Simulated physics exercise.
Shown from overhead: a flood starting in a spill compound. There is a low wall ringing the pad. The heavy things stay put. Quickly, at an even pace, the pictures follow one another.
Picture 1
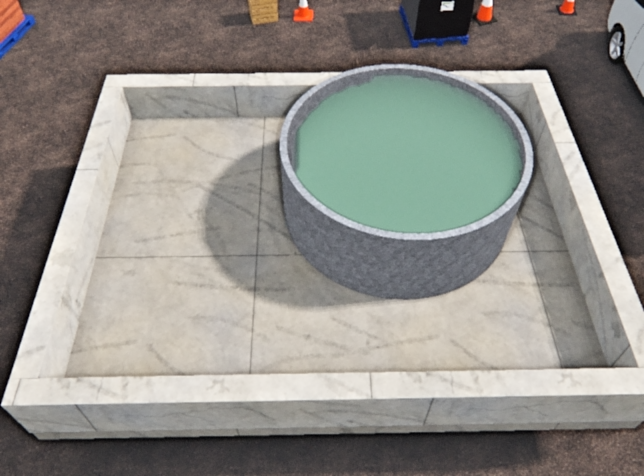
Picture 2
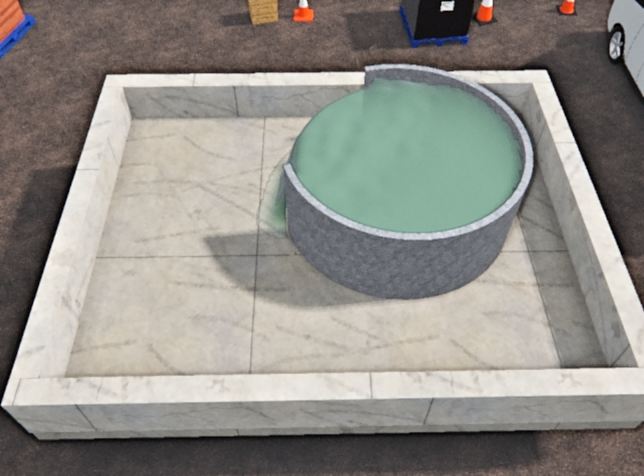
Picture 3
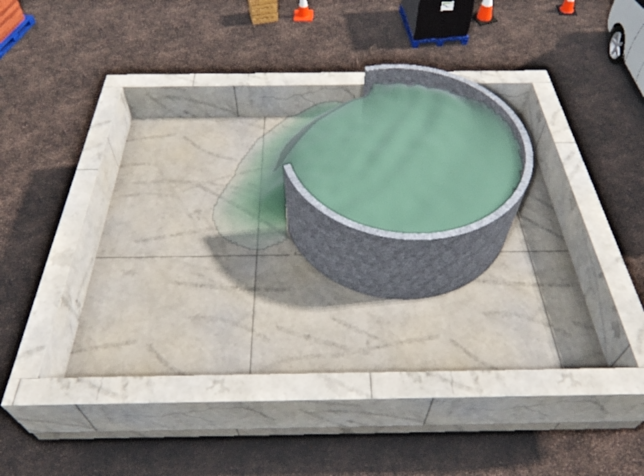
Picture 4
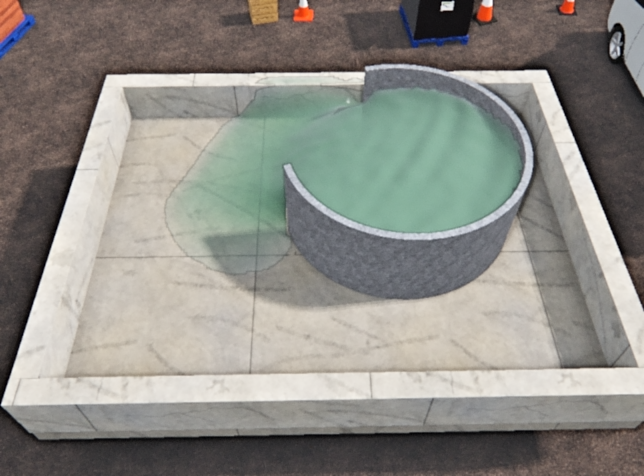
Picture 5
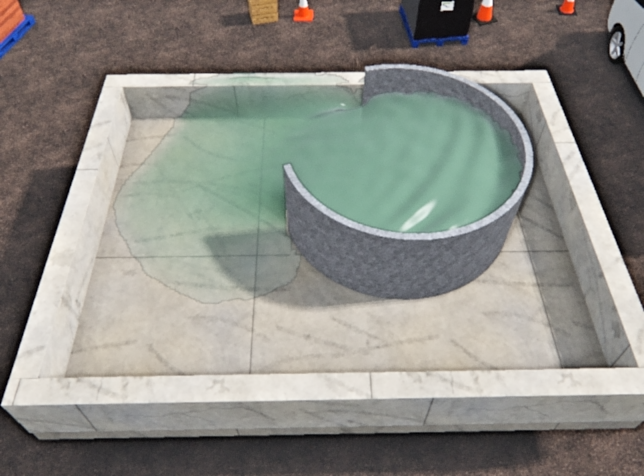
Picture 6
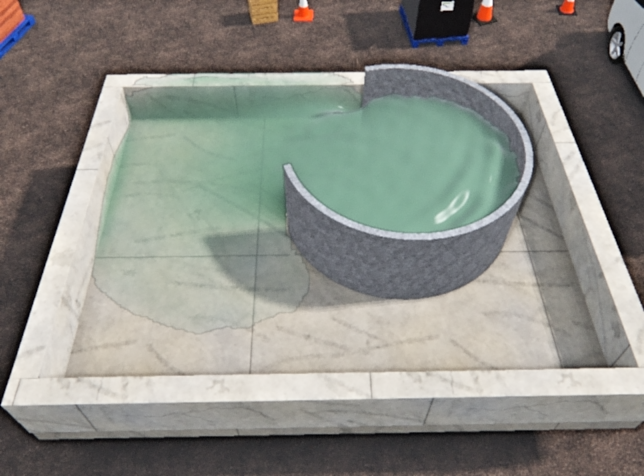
Green water sits still in a round grey tank inside a low-walled pale pad, until a section of the tank's left side disappears and water starts pouring through the gap. It spreads leftward in a widening, thinning sheet, reaches the back and left walls, and extends toward the front while the tank's level drops.
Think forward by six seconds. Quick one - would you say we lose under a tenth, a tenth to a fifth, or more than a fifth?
Judging by that, the escape is slight, not a full tenth.
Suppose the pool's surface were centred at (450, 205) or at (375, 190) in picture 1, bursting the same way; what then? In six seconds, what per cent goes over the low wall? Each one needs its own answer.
You'd get close to 4 per cent the first time and close to 6 per cent the second.
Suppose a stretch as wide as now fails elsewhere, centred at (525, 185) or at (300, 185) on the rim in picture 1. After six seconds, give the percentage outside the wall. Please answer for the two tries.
It works out to some 10 per cent the first time and some 4 per cent the second.
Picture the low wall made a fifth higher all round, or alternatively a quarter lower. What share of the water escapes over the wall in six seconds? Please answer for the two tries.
About 4 per cent, then about 18 per cent.
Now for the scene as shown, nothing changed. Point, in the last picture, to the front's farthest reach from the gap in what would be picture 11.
Near (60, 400).
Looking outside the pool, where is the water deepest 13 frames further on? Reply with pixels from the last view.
Check roughly (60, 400).
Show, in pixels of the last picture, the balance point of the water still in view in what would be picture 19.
At about (270, 211).
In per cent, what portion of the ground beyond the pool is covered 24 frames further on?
I'd estimate some 100 per cent.
A moment on, water covers 40 % of the floor; the low wall has let 1 % over.
Next, water covers 45 % of the floor; the low wall has let 1 % over.
Then, water covers 60 % of the floor; the low wall has let 7 % over.
Later, water covers 75 % of the floor; the low wall has let 8 % over.
In the end, water covers 75 % of the floor; the low wall has let 8 % over.
